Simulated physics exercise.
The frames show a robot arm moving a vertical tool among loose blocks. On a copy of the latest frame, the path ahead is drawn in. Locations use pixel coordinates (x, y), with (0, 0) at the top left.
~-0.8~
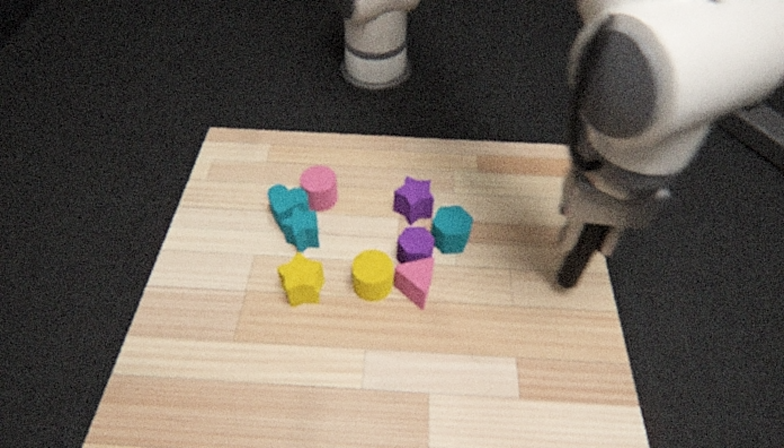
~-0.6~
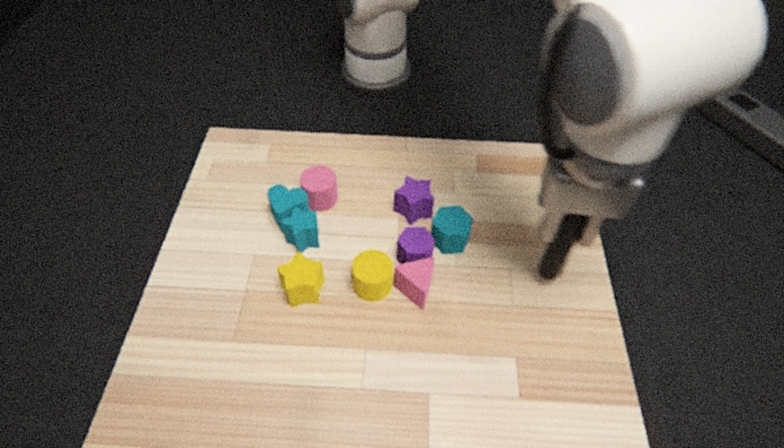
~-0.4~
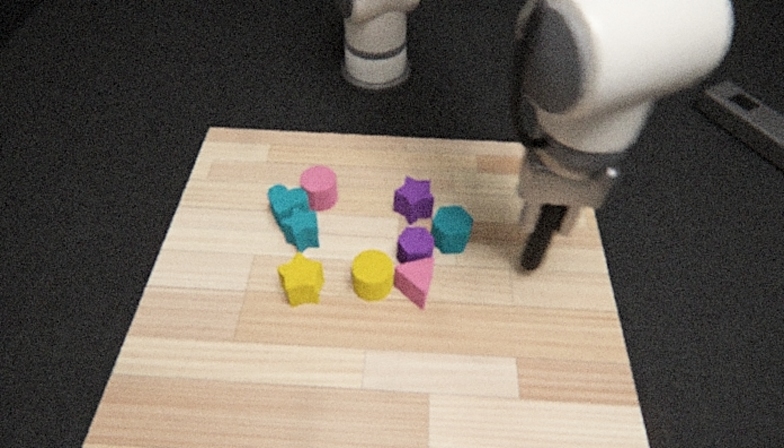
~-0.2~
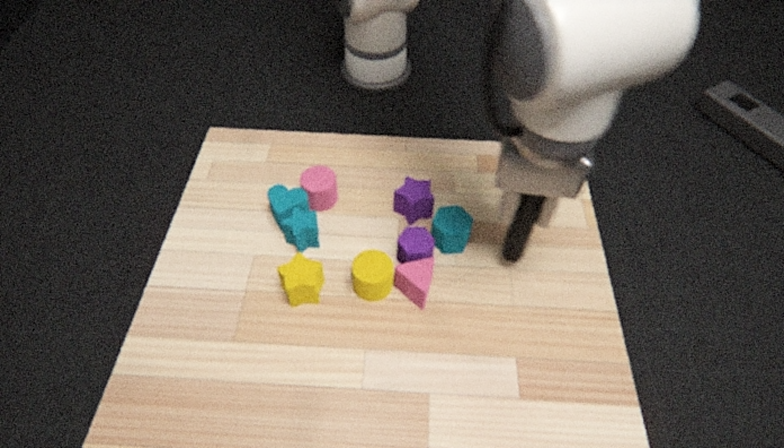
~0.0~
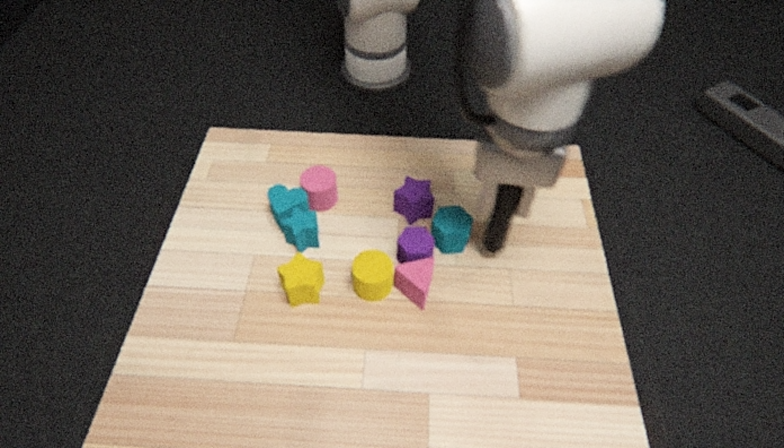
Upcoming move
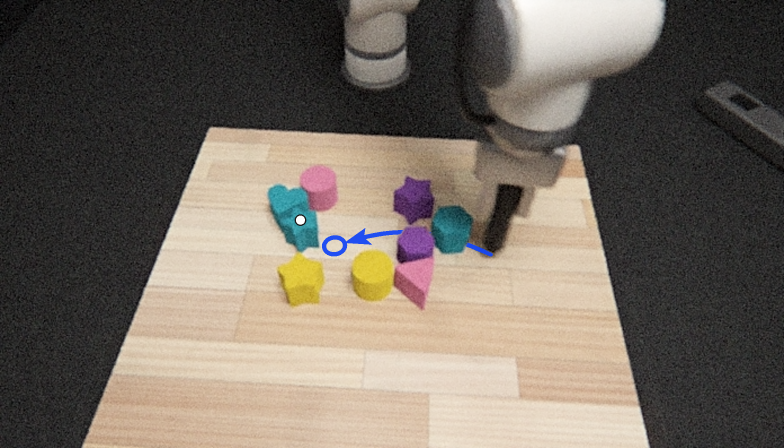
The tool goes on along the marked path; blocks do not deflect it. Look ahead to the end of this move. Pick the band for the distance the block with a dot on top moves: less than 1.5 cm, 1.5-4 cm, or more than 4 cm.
Within 1.5 cm.
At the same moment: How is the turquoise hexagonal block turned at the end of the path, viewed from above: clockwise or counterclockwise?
It turns round clockwise.
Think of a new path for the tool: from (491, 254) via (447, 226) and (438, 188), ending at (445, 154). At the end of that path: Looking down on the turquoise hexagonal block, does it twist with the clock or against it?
Bird's-eye view: Counterclockwise.
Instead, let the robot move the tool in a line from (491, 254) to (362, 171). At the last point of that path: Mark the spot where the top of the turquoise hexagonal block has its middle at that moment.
I predict (413, 212).
The line goes from (491, 254) via (440, 236) and (387, 233), ending at (335, 246); the dot is on the turquoise star-shaped block.
On the path given first. One third of the way, tool at (440, 227); purple star-shaped block at (405, 182); purple hexagonal block at (412, 239), turned 15° anticlockwise; turquoise hexagonal block at (415, 207).
Two thirds of the way, tool at (386, 224); purple star-shaped block at (391, 172), turned 50° clockwise; purple hexagonal block at (412, 239), turned 15° anticlockwise; turquoise hexagonal block at (371, 193), turned 55° clockwise.
At the end, tool at (334, 237); turquoise star-shaped block unmoved; pink disc unmoved; purple star-shaped block at (391, 172), turned 50° clockwise; purple hexagonal block at (412, 239), turned 15° anticlockwise; turquoise hexagonal block at (371, 193), turned 55° clockwise.
